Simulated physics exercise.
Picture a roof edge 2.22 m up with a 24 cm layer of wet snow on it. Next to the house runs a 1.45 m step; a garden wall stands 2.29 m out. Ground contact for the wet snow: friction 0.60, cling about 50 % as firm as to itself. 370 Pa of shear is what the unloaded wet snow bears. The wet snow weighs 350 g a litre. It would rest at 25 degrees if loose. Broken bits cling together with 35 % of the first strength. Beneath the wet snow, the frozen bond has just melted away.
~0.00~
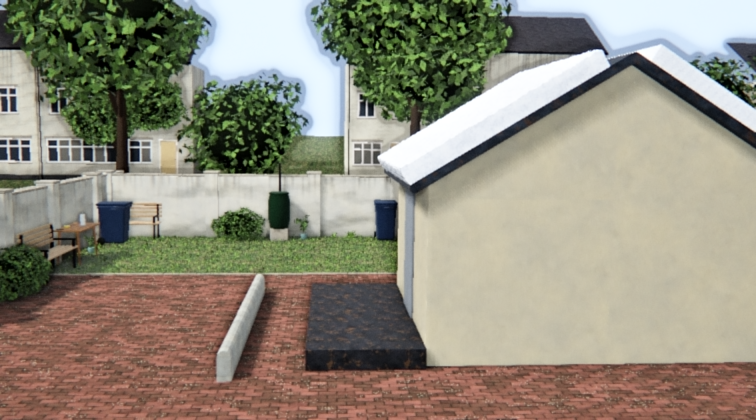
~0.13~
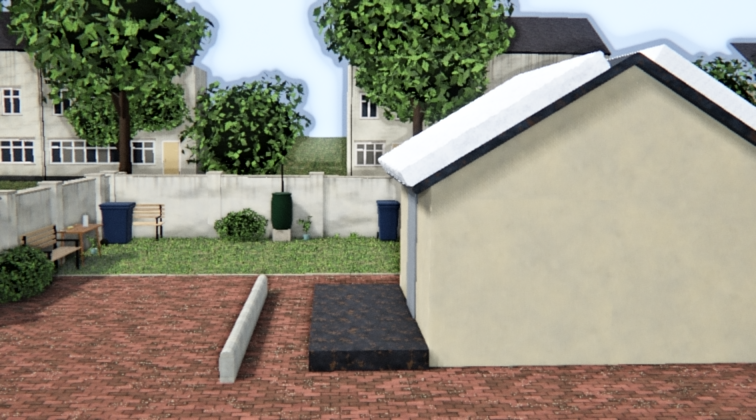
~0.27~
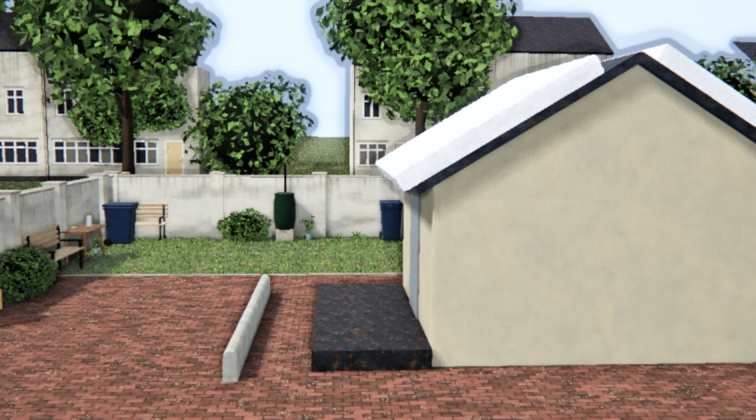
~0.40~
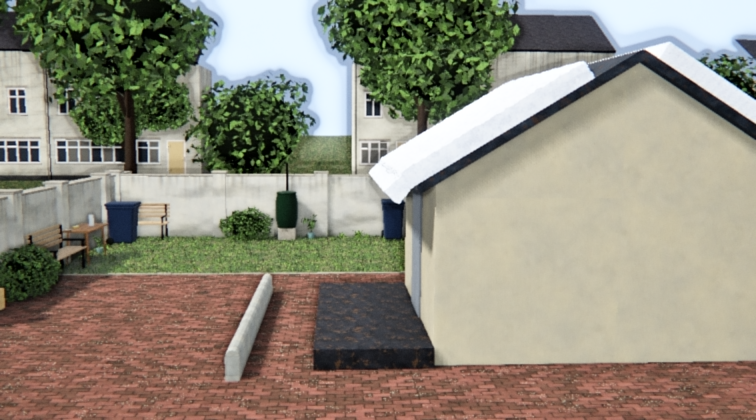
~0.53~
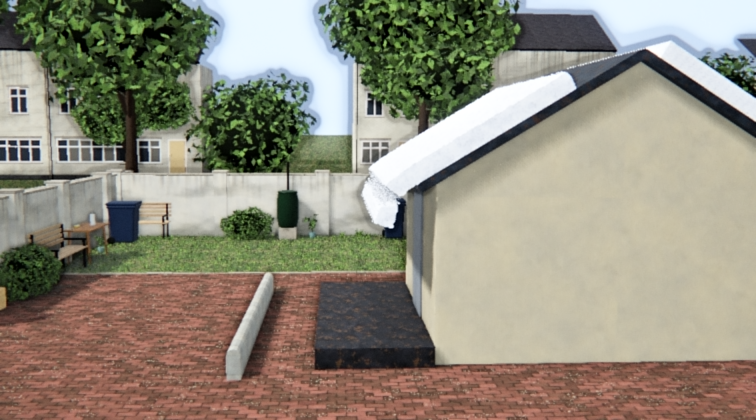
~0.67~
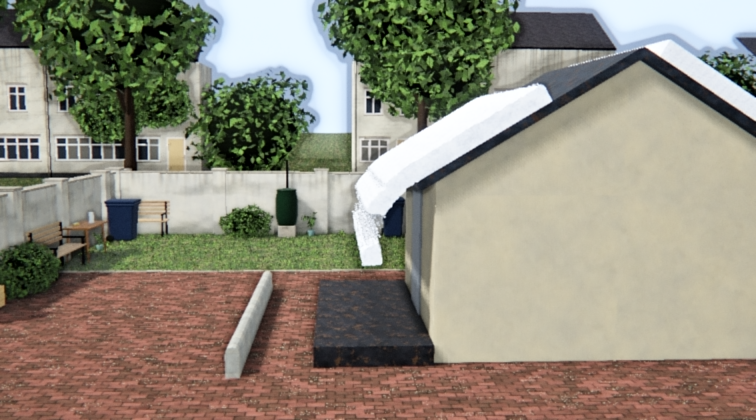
A cream-walled building with thick white snow on its pitched roof fills the right of a brick-paved yard, seen from slightly above. Left of it are a dark slab, a low pale kerb, grass, benches, blue bins and a garden wall, with trees and houses behind. The snow slides down the left slope, baring dark roof, and its front edge bends downward over the eaves, crumbling, as the view shifts slightly.
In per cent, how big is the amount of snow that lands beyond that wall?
23 %.
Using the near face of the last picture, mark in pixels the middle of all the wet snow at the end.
The middle sits at about (247, 353).
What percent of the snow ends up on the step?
I'd say near 16 in a hundred.
By 1.09 s, 39 % is still on the roof and 0 % is past the low wall.
By 1.59 s, none is still on the roof and 16 % is past the low wall.
By 2.10 s, none is still on the roof and 23 % is past the low wall.
By 2.60 s, none is still on the roof and 23 % is past the low wall.
By 2.70 s, at the end, none is still on the roof and 23 % is past the low wall.
